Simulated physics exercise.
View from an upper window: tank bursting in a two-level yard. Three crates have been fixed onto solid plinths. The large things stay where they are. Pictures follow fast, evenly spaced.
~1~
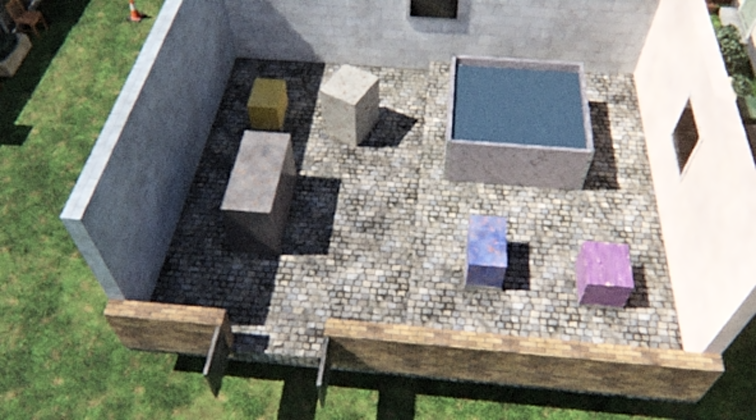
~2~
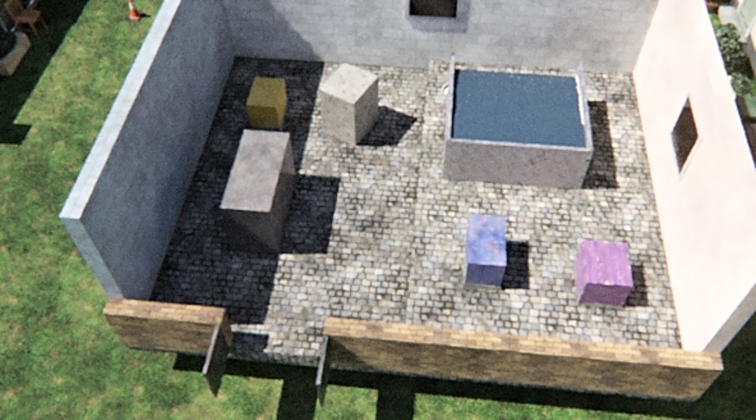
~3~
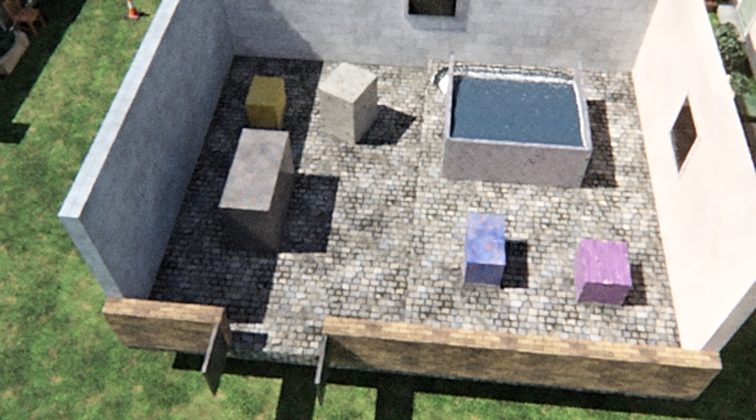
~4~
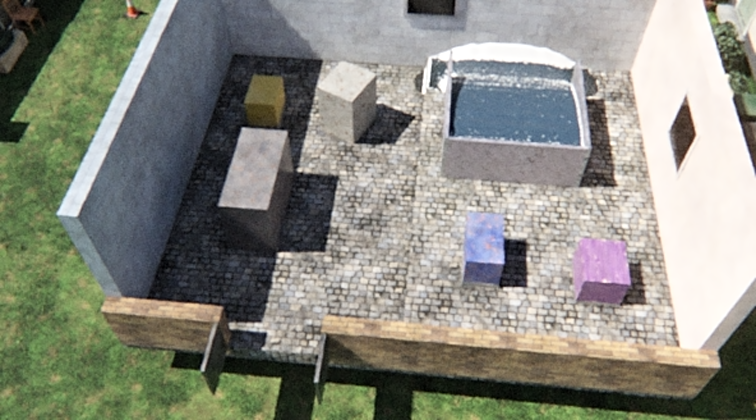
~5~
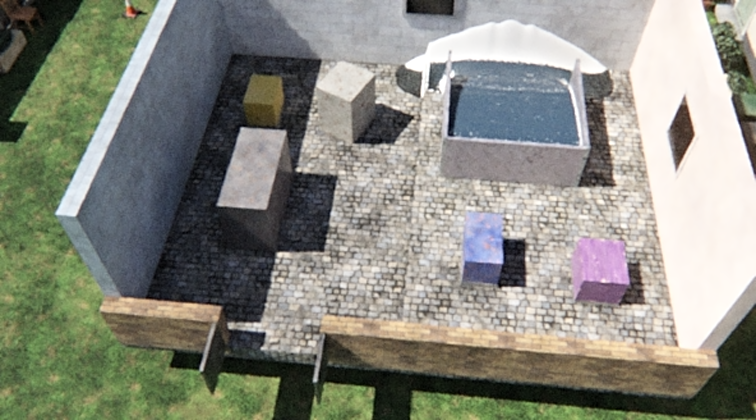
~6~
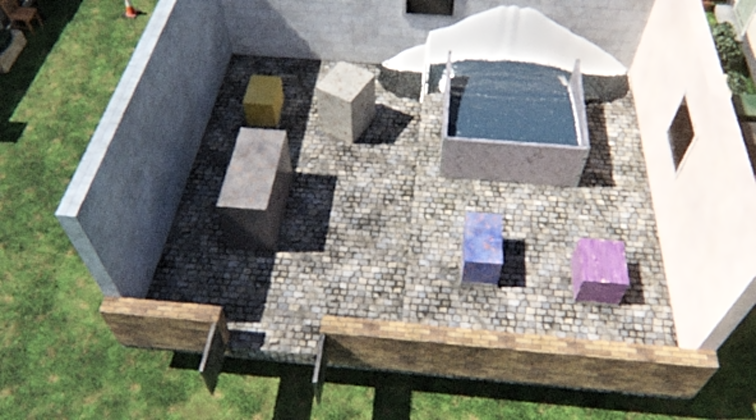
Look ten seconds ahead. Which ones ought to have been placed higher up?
In the end: The purple crate gets soaked; the blue crate gets soaked; the yellow crate gets soaked.
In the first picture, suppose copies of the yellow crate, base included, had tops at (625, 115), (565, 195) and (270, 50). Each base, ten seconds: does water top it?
Checked in the order given, number one does get flooded, number two never gets reached and number three does get flooded.
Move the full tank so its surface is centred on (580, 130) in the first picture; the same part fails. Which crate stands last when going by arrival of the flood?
My pick is the crate marked blue.
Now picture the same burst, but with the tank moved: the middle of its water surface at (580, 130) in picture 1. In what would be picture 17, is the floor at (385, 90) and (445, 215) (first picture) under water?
First point soaked, second point untouched.
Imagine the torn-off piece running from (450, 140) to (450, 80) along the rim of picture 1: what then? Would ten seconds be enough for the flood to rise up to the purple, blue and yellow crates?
Result: Purple crate is not reached; blue crate is not reached; yellow crate is swamped.
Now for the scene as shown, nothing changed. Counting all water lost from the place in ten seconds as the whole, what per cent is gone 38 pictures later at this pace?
Near 5 %.
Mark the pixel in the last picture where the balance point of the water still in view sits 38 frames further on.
I'd place it roughly at (434, 161).
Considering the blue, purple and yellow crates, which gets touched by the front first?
That's the yellow one.
A moment on, water covers 20 % of the floor; the purple crate not reached, the blue crate not reached, the yellow crate not reached.
Next, water covers 35 % of the floor; the purple crate not reached, the blue crate not reached, the yellow crate water round its plinth.
Then, water covers 60 % of the floor; the purple crate water round its plinth, the blue crate water round its plinth, the yellow crate water round its plinth.
Later, water covers 90 % of the floor; the purple crate water round its plinth, the blue crate water round its plinth, the yellow crate water round its plinth.
In the end, water covers 95 % of the floor; the purple crate was topped, the blue crate was topped, the yellow crate was topped.
